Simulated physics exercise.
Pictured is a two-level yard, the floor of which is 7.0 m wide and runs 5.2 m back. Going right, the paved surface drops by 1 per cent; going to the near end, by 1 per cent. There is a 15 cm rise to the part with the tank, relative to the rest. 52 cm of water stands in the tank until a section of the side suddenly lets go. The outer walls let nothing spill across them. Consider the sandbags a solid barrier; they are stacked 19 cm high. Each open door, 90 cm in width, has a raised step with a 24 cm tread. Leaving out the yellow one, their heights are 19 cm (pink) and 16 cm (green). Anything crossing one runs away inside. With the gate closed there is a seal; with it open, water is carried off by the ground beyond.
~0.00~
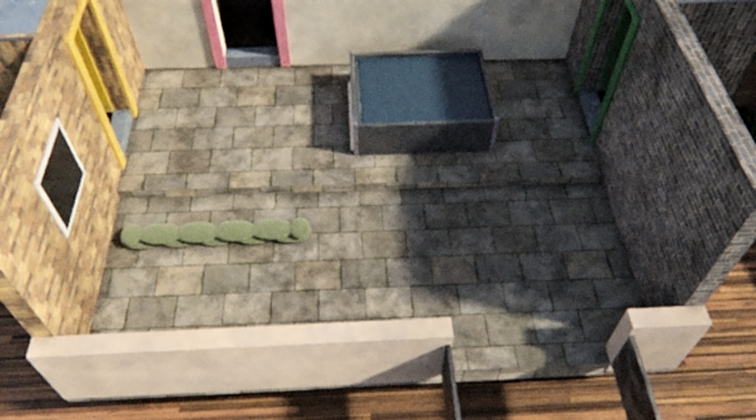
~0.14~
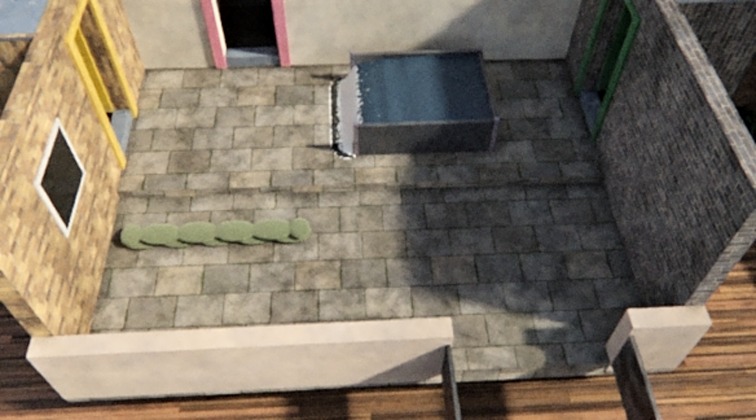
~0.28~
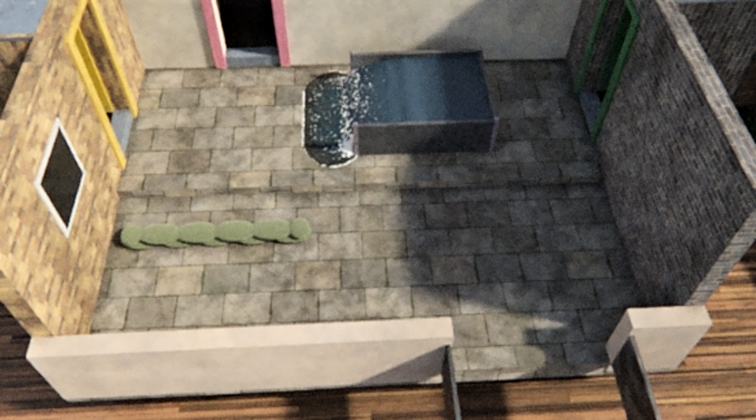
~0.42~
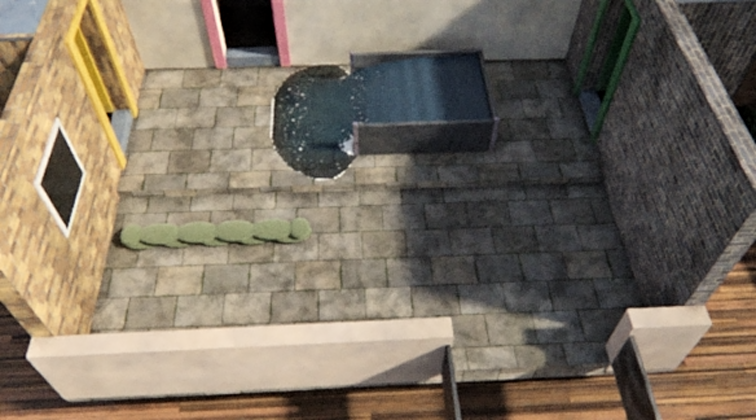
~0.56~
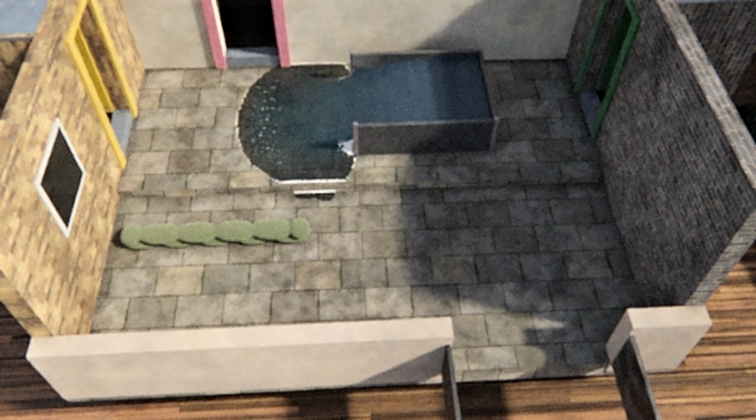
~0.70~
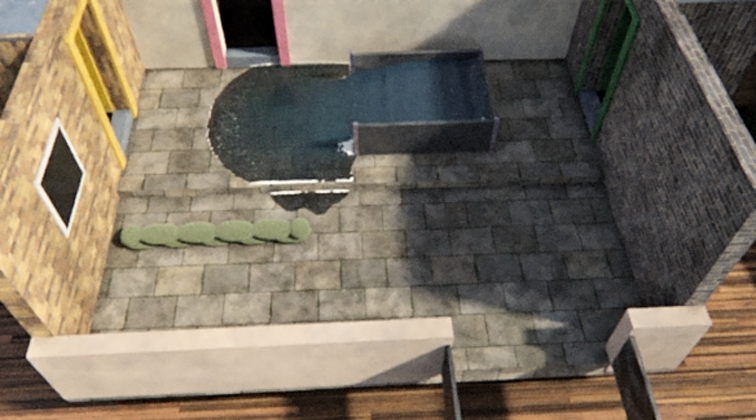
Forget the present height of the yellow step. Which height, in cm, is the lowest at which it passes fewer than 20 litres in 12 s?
Close to 17 cm.
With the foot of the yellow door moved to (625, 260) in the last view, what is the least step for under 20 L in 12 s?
Minimum: Close to 10.0 cm.
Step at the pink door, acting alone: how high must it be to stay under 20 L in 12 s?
The pink one would have to be about 8.0 cm high.
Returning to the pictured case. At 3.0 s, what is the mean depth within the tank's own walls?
Mean depth: Approx. 13 cm.
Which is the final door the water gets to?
Green.
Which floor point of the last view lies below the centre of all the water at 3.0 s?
Near (258, 135).
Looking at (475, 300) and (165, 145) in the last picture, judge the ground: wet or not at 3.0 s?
Well, the first is bone-dry and the second soaked.
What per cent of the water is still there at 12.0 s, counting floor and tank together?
Something near 82 out of a hundred parts.
After 1.4 s water covers 30 % of the floor, deepest (22 cm) near (132, 130); 19 cm at the yellow door, 0 litres in over its 18 cm step.
After 3.0 s water covers 35 % of the floor, deepest (29 cm) near (120, 202); 21 cm at the yellow door, 8 litres in over its 18 cm step.
After 12.0 s water covers 70 % of the floor, deepest (12 cm) near (599, 331); 0 cm at the yellow door, 11 litres in over its 18 cm step.
At the yellow door as built, the water arrived by 1.2 s and peaked near 22 cm at 2.6 s.
Run again over the same 12 s with other heights there, 48 litres in over 13.5 cm, 2 litres over 21 cm. The limit of 20 litres is kept from about 17 cm up.
